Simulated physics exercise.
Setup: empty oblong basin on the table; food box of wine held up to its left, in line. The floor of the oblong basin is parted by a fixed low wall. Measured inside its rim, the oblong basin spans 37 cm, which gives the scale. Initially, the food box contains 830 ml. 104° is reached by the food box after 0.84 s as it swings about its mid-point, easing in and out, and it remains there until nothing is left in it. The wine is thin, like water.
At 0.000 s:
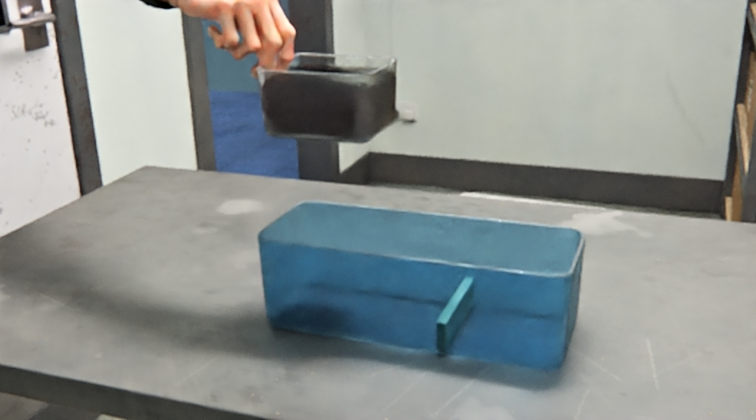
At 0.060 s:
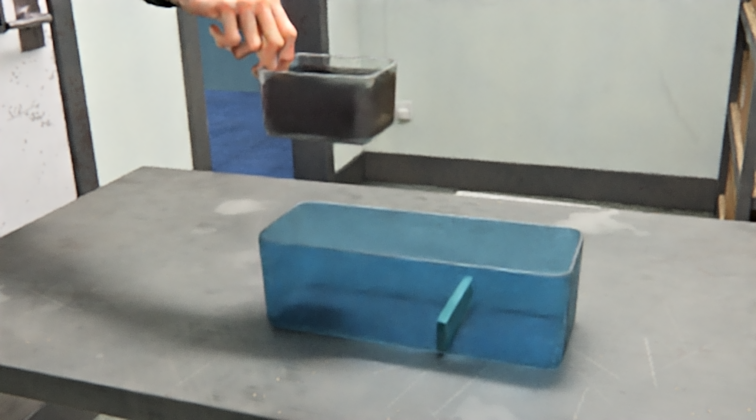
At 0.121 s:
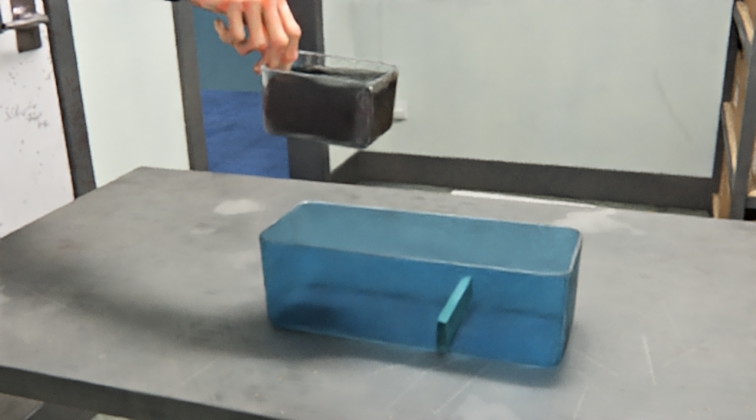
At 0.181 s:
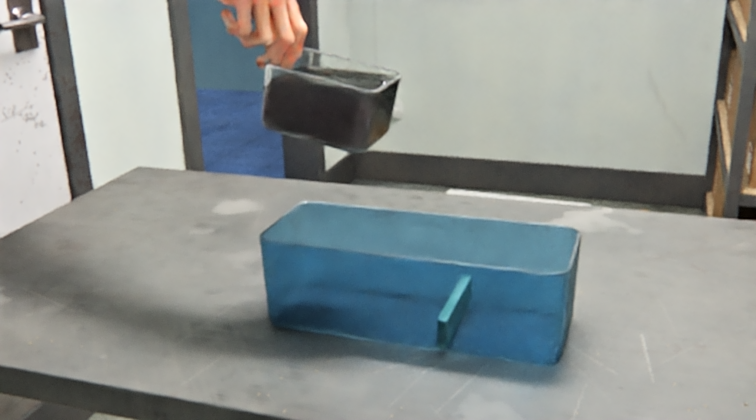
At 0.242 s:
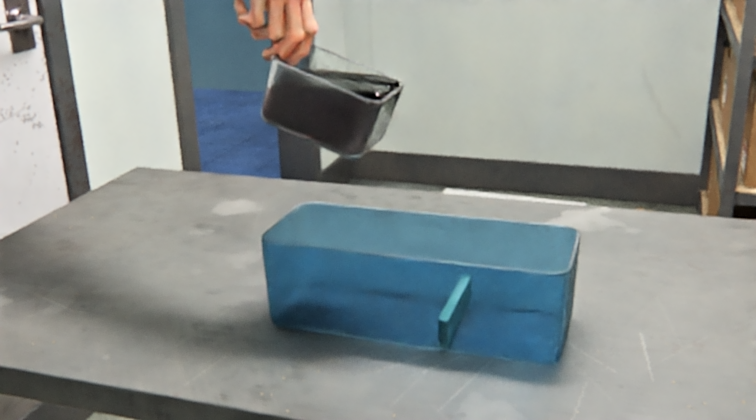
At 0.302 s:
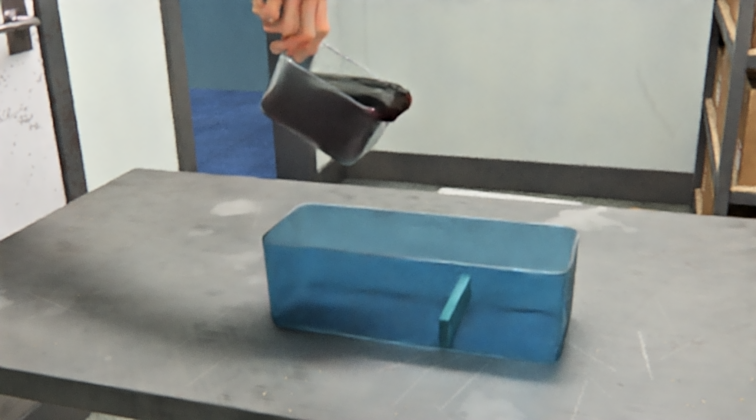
A clear box of dark wine, held by a hand, gradually tilting rightward above an empty blue oblong basin on a grey table.
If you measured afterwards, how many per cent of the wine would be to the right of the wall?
About 43 out of 100.
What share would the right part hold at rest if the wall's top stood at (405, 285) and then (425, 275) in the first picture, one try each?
One try each: Around 80 percent and then around 70 percent.
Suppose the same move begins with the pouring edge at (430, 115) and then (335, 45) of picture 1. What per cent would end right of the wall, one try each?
About 60 %, then about 15 %.
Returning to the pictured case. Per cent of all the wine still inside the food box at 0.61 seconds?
Portion remaining: Approx. 28 per cent.
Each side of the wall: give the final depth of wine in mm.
Once settled, the left stands around 14 mm and the right around 22 mm.
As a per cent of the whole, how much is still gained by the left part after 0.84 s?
Change: Approx. 12 %.
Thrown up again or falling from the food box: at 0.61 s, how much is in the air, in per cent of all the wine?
I'd say close to 44 per cent.
After 0.61 s the tilt is 86° and 27 per cent is still to pour, 7 is left of the wall and 21 right of it.
After 0.84 s the tilt is 104° and 6 per cent is still to pour, 38 is left of the wall and 43 right of it.
After 1.08 s the tilt is 104° and 0 per cent is still to pour, 47 is left of the wall and 43 right of it.
After 1.34 s the tilt is 104° and 0 per cent is still to pour, 49 is left of the wall and 43 right of it.
In the end 49 per cent lies left of the wall, 43 right of it and 7 outside.
